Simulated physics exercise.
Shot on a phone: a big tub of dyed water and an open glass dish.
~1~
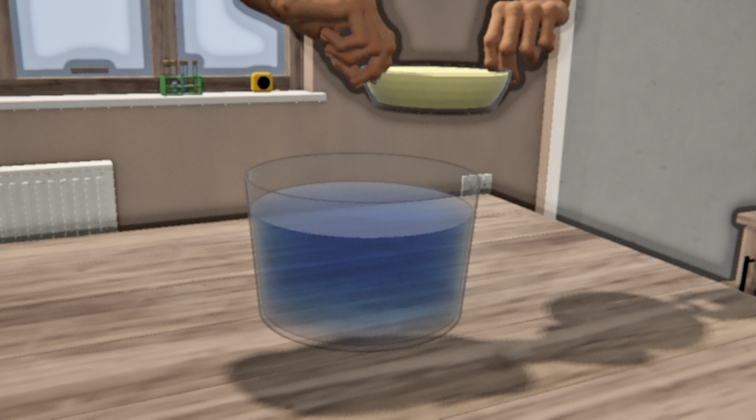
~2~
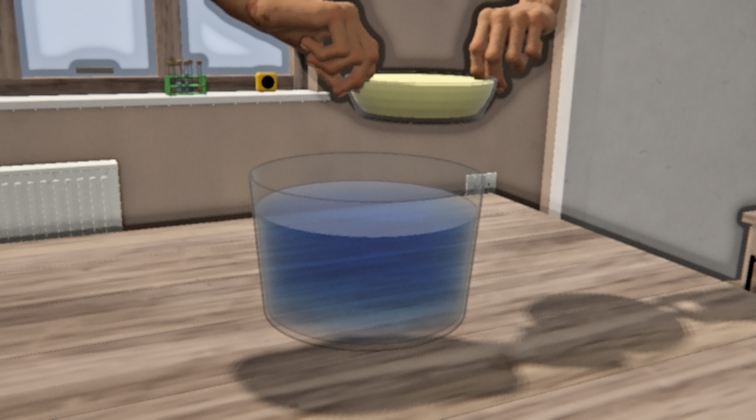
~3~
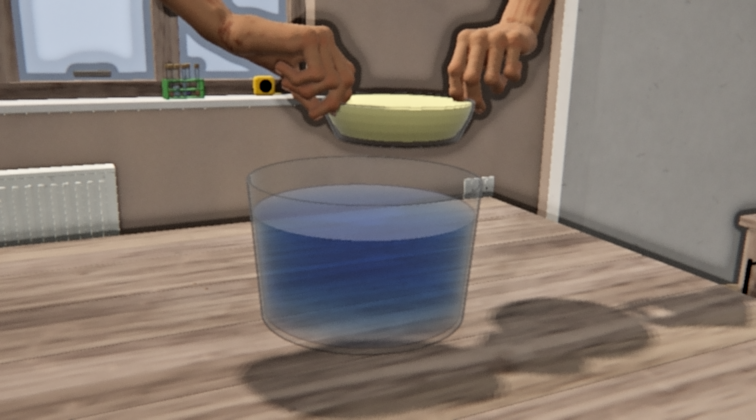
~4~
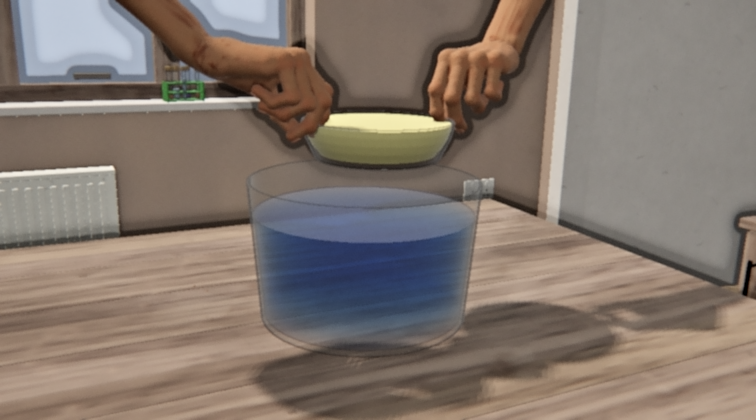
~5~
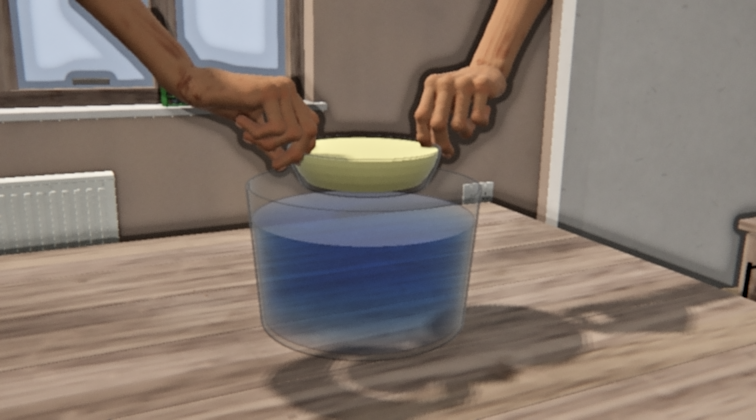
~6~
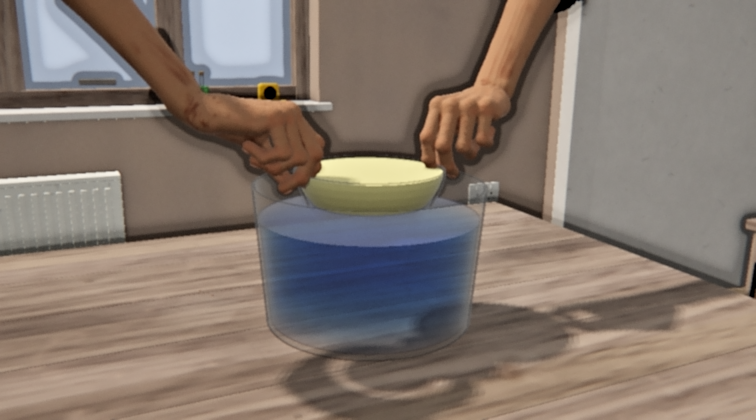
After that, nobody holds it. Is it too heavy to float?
Chances are it will be submerged when they let go.
Soon after, the dish dips into the dyed water.
Later, dyed water pours in over its rim.
In the end, the dish lies on the bottom.
